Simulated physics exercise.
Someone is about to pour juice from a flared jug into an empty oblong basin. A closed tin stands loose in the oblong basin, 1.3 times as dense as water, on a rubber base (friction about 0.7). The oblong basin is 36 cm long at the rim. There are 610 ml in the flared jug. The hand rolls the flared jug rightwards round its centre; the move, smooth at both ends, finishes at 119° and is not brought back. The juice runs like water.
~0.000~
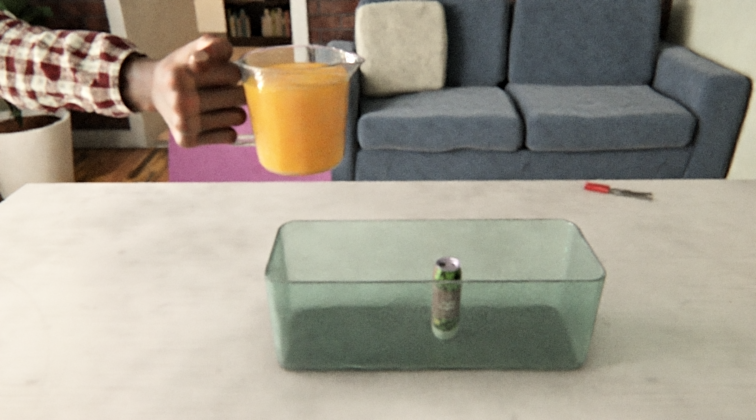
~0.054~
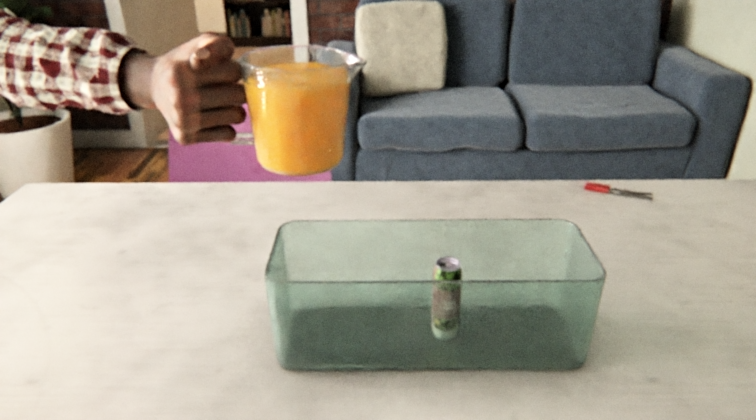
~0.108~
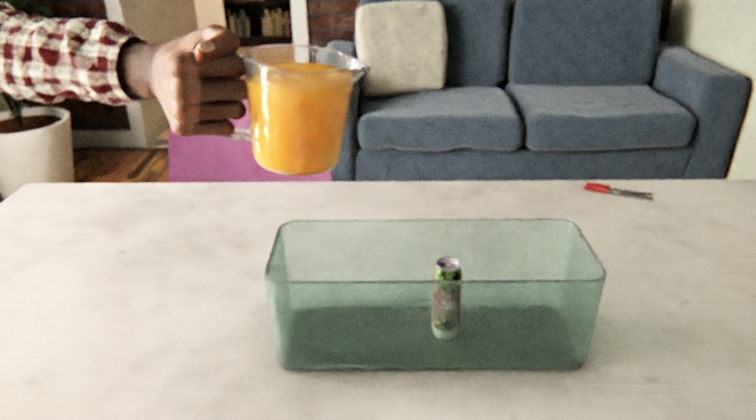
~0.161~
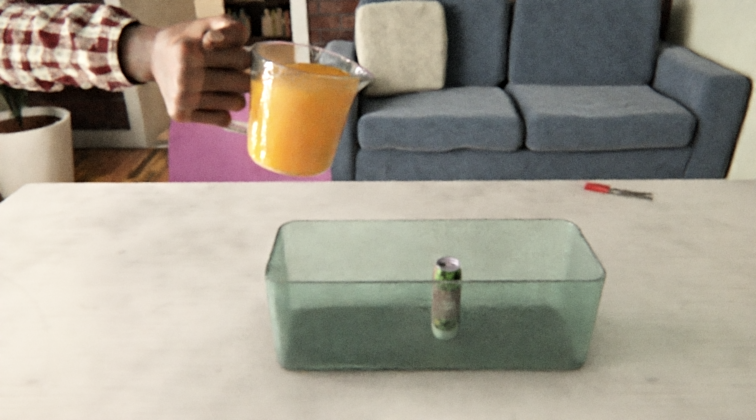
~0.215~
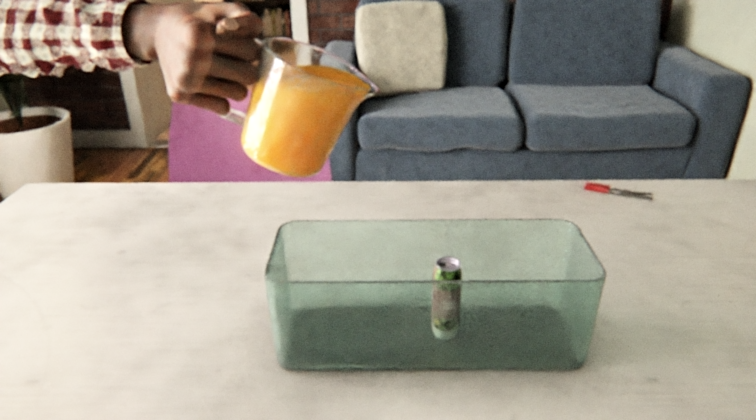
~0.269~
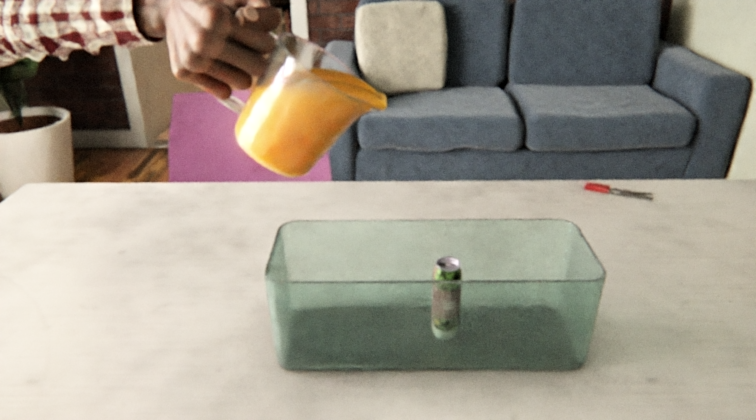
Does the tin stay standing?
It goes over.
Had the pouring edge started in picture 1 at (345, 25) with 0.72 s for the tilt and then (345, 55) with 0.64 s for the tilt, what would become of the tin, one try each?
First it goes over; then it keeps standing.
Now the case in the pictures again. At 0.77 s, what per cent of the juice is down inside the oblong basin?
Some 90 per cent.
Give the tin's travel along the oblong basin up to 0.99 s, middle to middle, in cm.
About 8 cm.
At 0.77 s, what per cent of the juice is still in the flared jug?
About 3 per cent.
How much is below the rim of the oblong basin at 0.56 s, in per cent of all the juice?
Near 26 in a hundred.
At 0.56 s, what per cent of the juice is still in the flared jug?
Near 40 in a hundred.
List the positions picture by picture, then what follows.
The first picture shows tilt 0°; pouring edge (365, 59); surface from (248, 73) to (349, 73); the oblong basin's rim runs from (273, 251) to (590, 249); the tin's top is at (448, 267).
The second picture shows tilt 2°; pouring edge (366, 61); surface from (248, 73) to (350, 73).
The third picture shows tilt 6°; pouring edge (370, 67); surface from (251, 72) to (353, 75).
The fourth picture shows tilt 14°; pouring edge (376, 77); surface from (255, 72) to (359, 77).
The fifth picture shows tilt 24°; pouring edge (380, 91); surface from (258, 83) to (371, 83).
The sixth picture shows tilt 36°; pouring edge (383, 108); surface from (256, 90) to (377, 97); 2 per cent is over the edge.
After 0.56 s the tilt is 103° and 40 per cent is still to pour; the tin stands where it began.
After 0.77 s the tilt is 119° and 3 per cent is still to pour; the tin leans 19°.
After 0.99 s the tilt is 119° and 0 per cent is still to pour; the tin lies on its side.
After 1.23 s the tilt is 119° and 0 per cent is still to pour; the tin lies on its side.
In the end the tin lies on its side.
